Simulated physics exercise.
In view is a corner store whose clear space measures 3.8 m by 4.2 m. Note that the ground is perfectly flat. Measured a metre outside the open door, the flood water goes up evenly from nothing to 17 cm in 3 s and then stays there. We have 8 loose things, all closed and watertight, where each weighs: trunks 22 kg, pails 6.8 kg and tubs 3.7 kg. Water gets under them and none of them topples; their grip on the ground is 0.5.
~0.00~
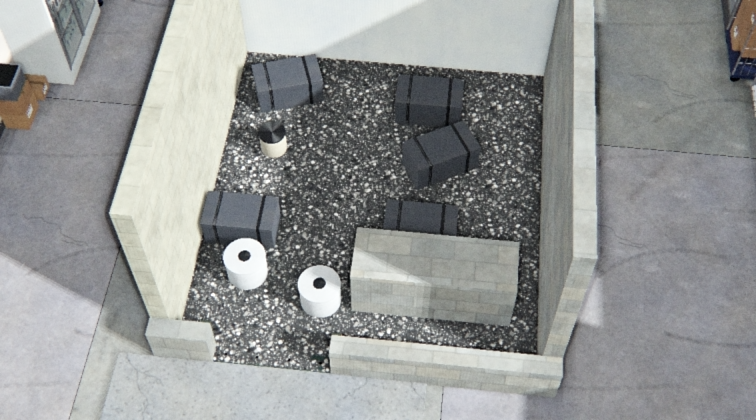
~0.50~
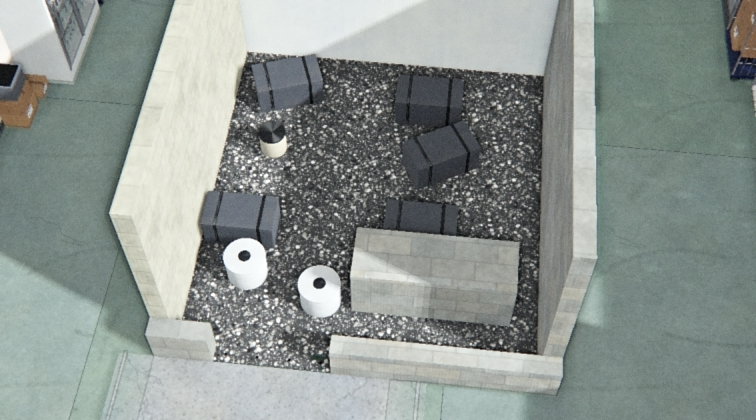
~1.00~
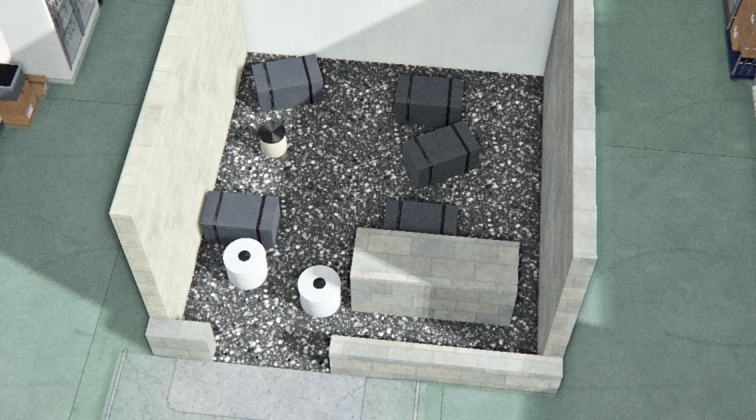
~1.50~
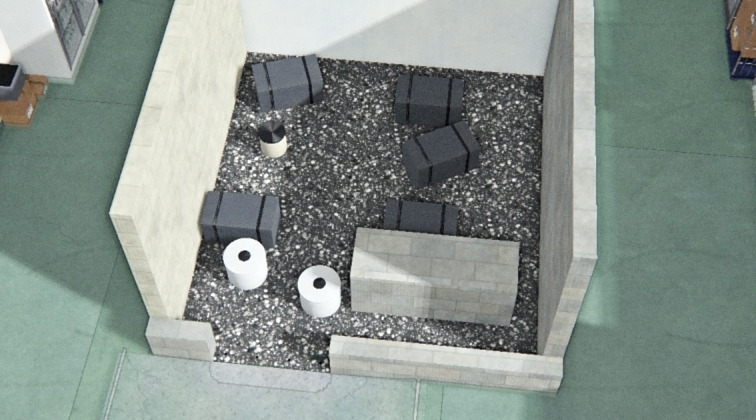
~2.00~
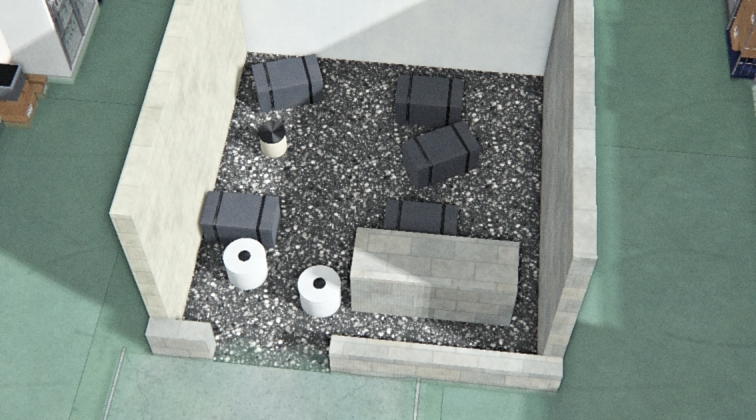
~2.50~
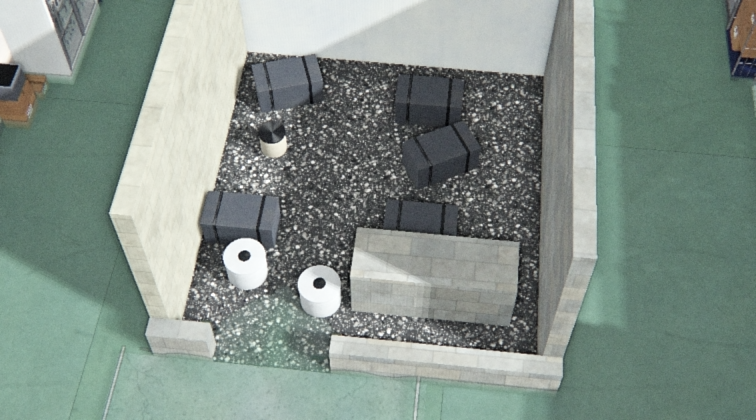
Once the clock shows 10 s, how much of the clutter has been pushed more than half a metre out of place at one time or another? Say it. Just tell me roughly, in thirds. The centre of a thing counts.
The moved part is mid-sized, a third to two thirds.
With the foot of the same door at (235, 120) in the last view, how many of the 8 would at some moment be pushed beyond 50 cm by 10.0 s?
So the tally would be 5.
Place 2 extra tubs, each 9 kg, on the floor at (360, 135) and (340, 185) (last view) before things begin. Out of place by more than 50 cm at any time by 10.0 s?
One by one: Above; above.
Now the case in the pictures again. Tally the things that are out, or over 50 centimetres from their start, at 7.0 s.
The number comes to 4.
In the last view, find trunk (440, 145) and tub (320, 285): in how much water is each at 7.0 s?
3 and 9 cm.
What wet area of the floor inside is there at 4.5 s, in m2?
My estimate is roughly 6.0 m2.
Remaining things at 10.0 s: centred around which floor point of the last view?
The centre is close to (402, 120).
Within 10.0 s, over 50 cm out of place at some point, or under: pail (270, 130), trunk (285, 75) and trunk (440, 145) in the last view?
In turn: Above the mark, below the mark, below the mark.
After 3.5 s 0 of 8 are over 50 cm from their spots; 0 afloat.
After 4.5 s 1 of 8 are over 50 cm from their spots; 2 afloat.
After 7.0 s 4 of 8 are over 50 cm from their spots; 4 afloat.
After 10.0 s 5 of 8 are over 50 cm from their spots, and 5 have been at some point; 6 afloat.
